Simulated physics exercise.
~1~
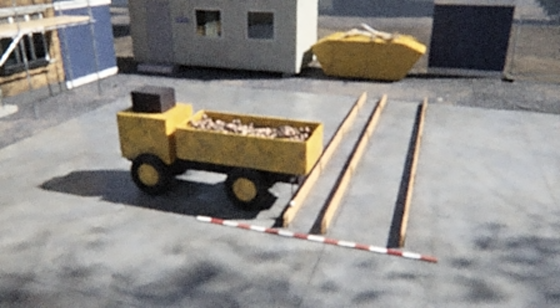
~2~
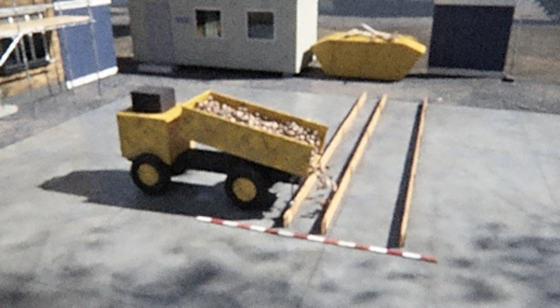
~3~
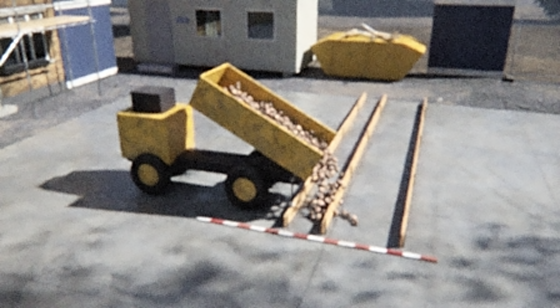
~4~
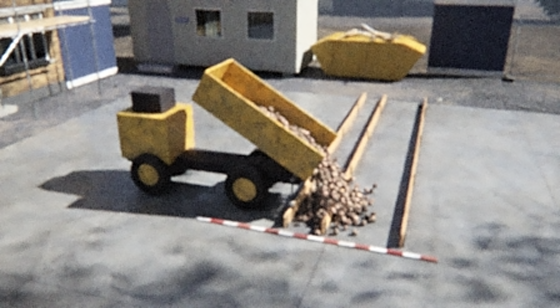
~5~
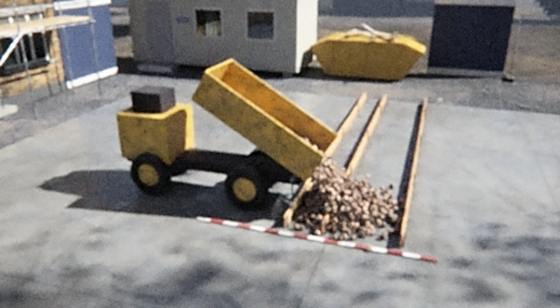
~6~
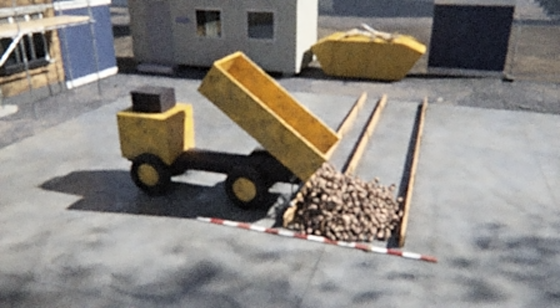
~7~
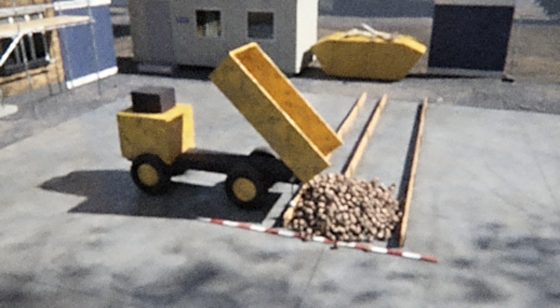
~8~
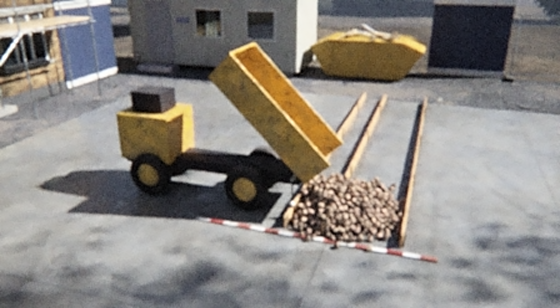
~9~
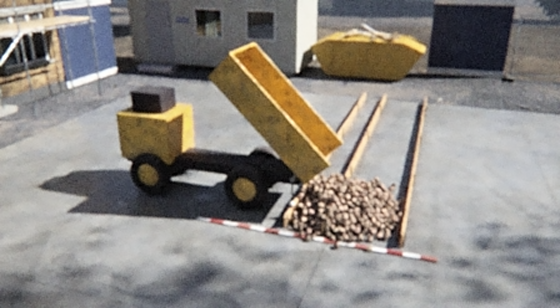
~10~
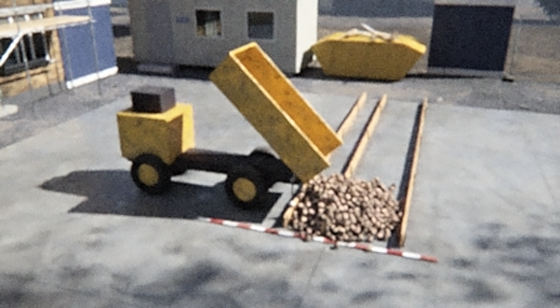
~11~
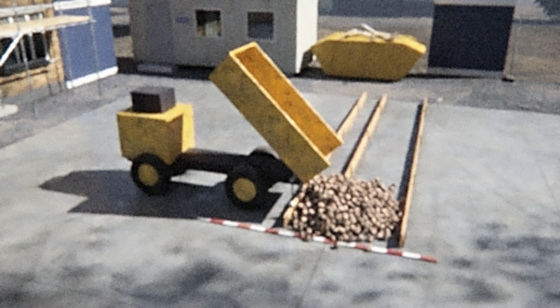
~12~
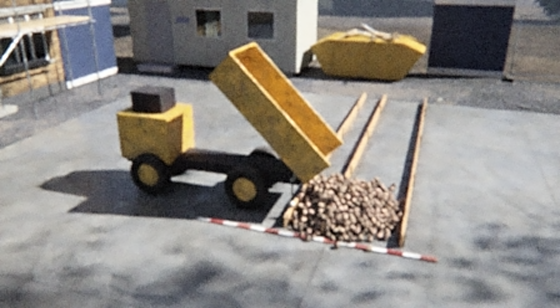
A yellow dump truck tipped its bed up in two stages, and brown stones slid out the right end, spilling over the wooden boards on the grey ground, until the bed stood steep and empty above a heap filling the near parts of both bays.
